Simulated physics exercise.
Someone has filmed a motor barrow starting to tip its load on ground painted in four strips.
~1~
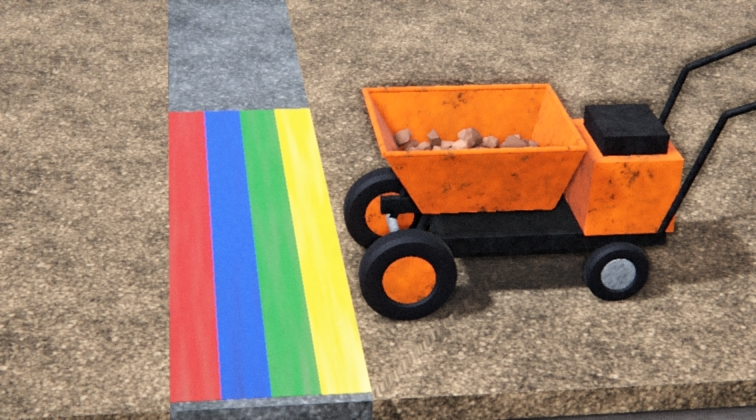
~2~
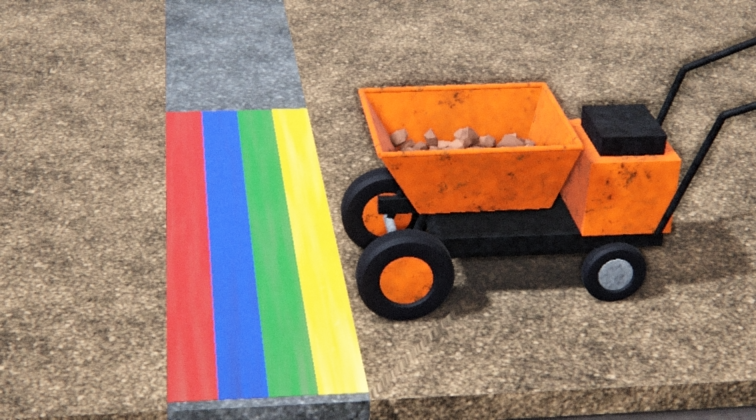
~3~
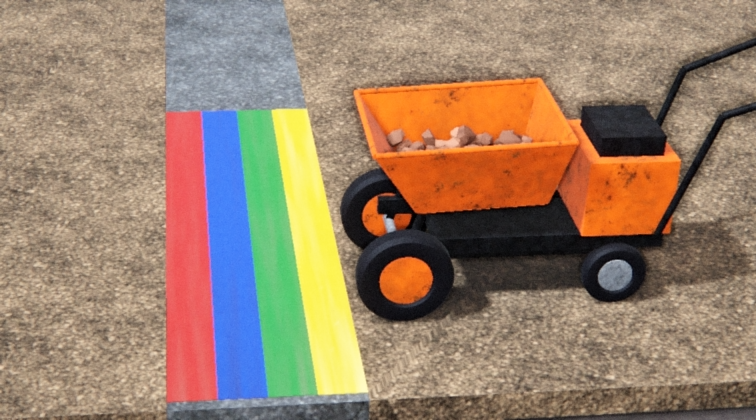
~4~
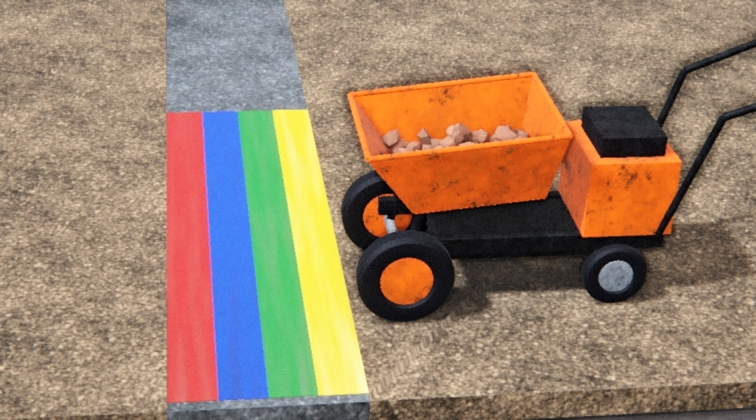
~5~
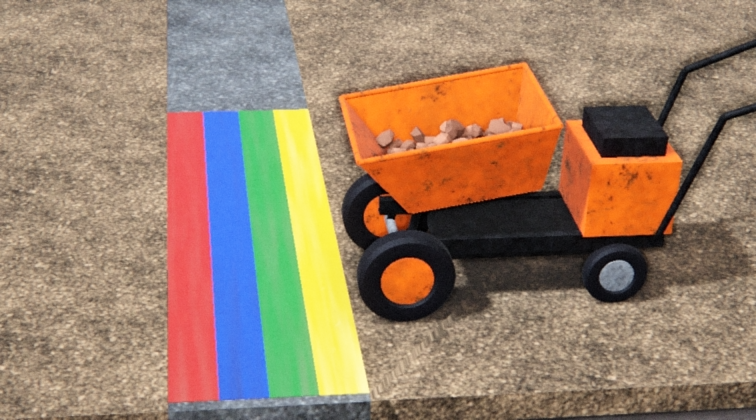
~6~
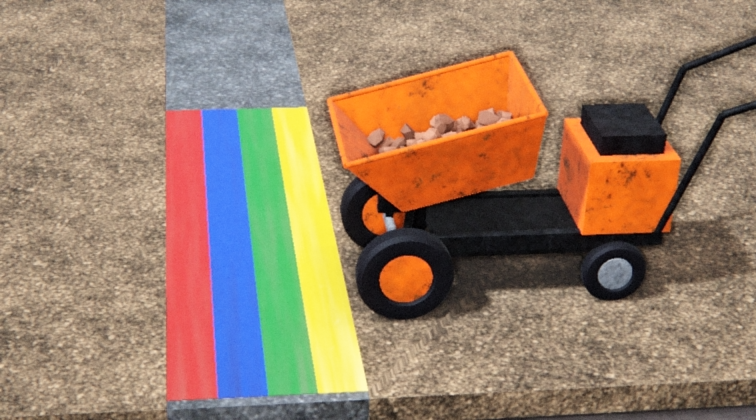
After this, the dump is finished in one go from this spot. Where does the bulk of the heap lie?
Most covered: The blue band.
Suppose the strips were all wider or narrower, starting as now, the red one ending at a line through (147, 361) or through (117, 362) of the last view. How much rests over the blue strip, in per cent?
The first gives 50 %, the second 50 %.
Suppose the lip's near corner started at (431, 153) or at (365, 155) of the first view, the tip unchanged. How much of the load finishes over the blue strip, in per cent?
About 30 and 30 per cent.
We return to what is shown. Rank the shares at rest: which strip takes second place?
It is the strip in red.
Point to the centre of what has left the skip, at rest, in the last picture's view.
Around (208, 279).
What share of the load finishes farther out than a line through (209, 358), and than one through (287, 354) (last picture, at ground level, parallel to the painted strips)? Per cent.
First some 50, then 100 per cent.
Shortly afterwards, skip tipped steeply; the whole lot in the skip.
Next, skip tipped right over; all but a few in the skip; a little over the blue strip.
Some moments later, skip tipped right over; near a quarter in the skip; near a third over the blue strip; near a third over the red strip; a little off the paint.
In the end, skip tipped right over; only a few in the skip; none at all over the yellow strip; a little over the green strip; near half over the blue strip; near a third over the red strip; near a quarter off the paint.
